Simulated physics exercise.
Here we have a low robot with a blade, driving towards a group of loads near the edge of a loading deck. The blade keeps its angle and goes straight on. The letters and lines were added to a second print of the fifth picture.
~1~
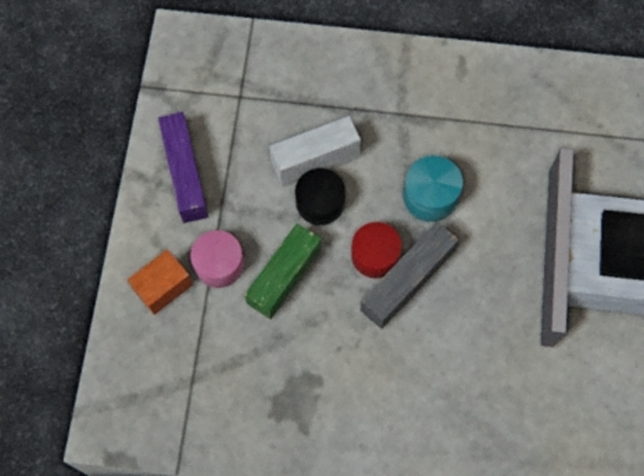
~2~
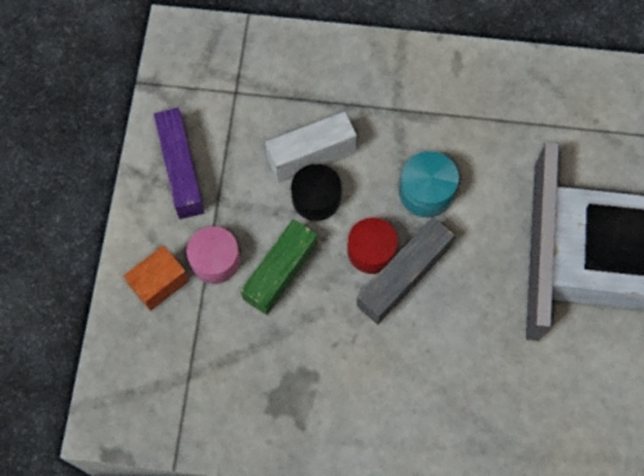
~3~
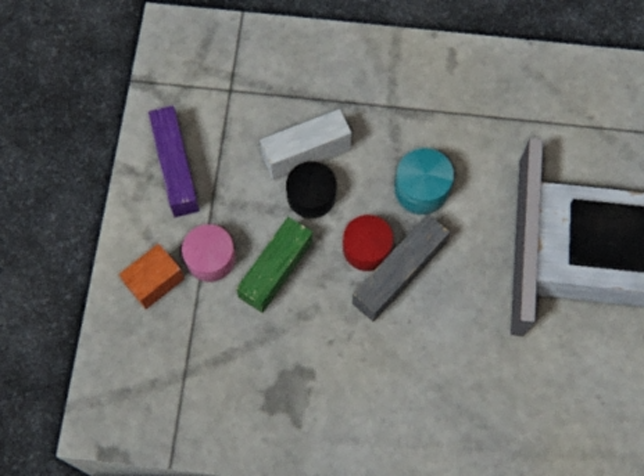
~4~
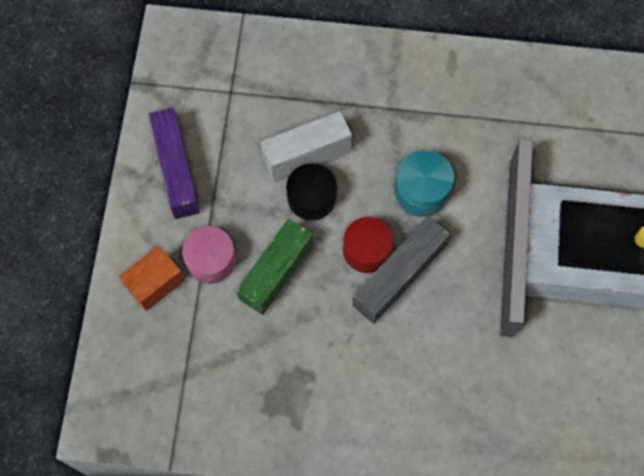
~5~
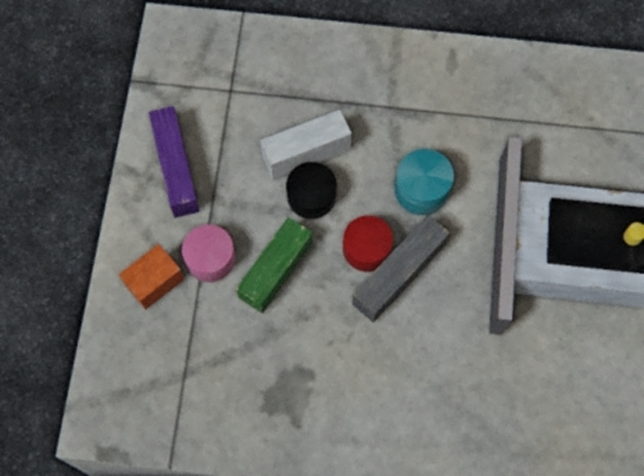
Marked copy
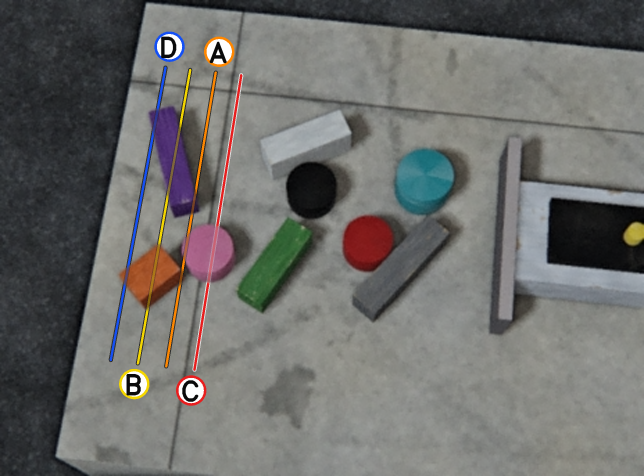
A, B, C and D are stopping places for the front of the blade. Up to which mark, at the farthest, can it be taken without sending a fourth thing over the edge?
At A, and not beyond.
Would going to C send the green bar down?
No.
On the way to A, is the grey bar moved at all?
By then, yes.
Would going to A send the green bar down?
By then, no.
On the copy, A at (192, 212); B at (165, 209); C at (219, 215); D at (140, 206).
On A. First, robot (474, 222); turquoise canister (363, 176); grey bar (367, 264).
Then, robot (358, 209); orange crate (115, 297); purple bar (167, 163).
Finally, robot (269, 200); purple bar over the edge; orange crate over the edge; three fallen.
By contrast, B drops five; C is within the limit but short; D drops six.
